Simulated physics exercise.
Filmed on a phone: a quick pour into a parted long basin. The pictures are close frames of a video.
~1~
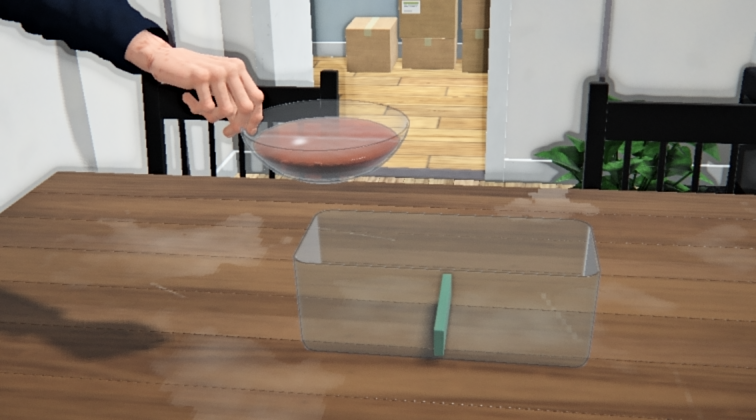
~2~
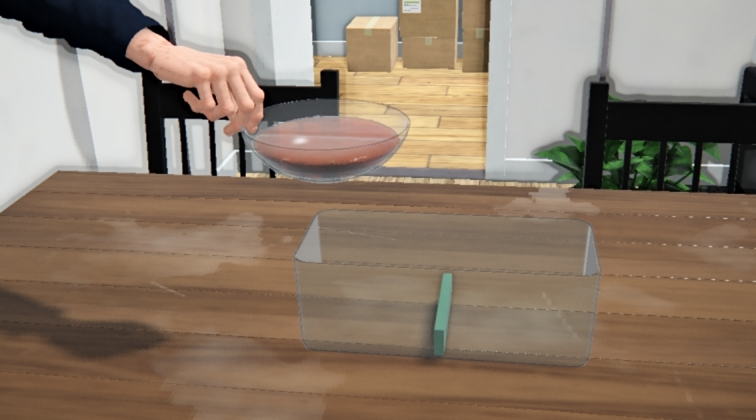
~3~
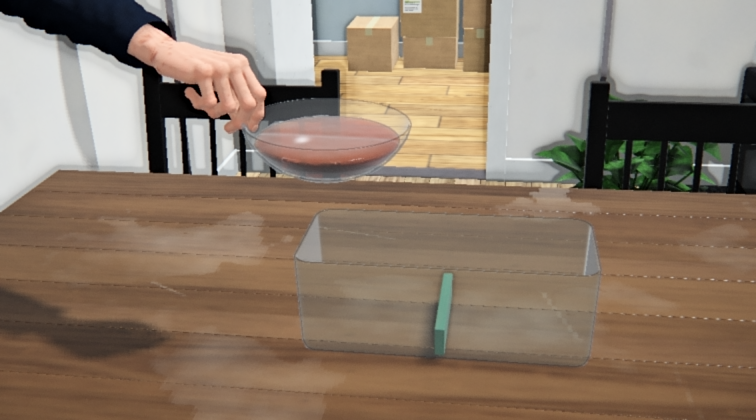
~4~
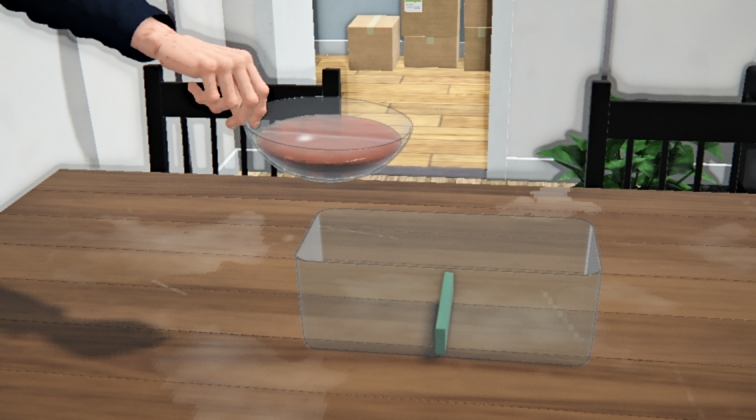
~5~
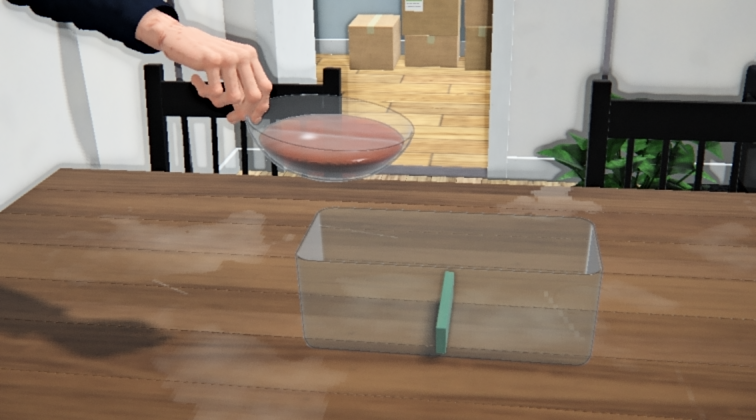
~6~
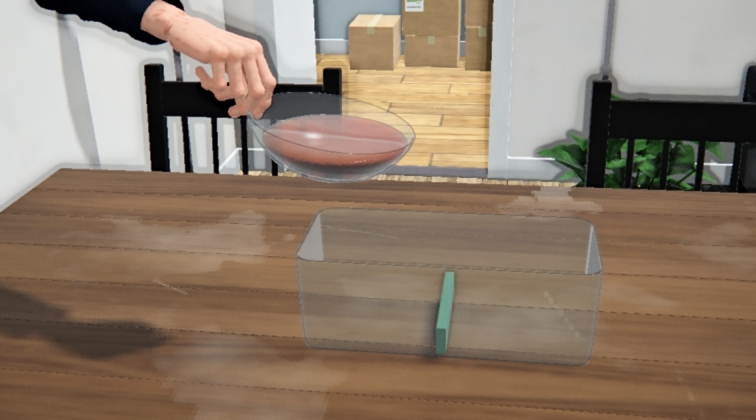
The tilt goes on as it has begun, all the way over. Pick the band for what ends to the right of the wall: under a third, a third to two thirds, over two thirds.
In the end from a third to two thirds is right of the wall.
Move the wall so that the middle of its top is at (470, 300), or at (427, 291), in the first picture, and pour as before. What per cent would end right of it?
About 15 and 75 per cent.
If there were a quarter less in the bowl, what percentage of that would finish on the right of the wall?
Roughly 50 in a hundred.
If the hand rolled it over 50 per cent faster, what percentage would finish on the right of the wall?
About 55 per cent.
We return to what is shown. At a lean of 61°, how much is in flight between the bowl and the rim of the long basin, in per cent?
It comes to 35 per cent or so.
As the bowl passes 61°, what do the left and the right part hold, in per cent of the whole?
Some 10 per cent left and 35 right.
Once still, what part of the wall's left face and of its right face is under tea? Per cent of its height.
Left about 30, right about 40.
A moment on, the bowl is tipped part way and 25 per cent is still to pour, 8 is left of the wall and 33 right of it.
Next, the bowl is tipped on its side and 0 per cent is still to pour, 40 is left of the wall and 59 right of it.
Then the bowl is tipped right over and 0 per cent is still to pour, 40 is left of the wall and 60 right of it.
Later the bowl is tipped right over and 0 per cent is still to pour, 40 is left of the wall and 60 right of it.
At rest 40 per cent lies left of the wall, 60 right of it and 0 outside.
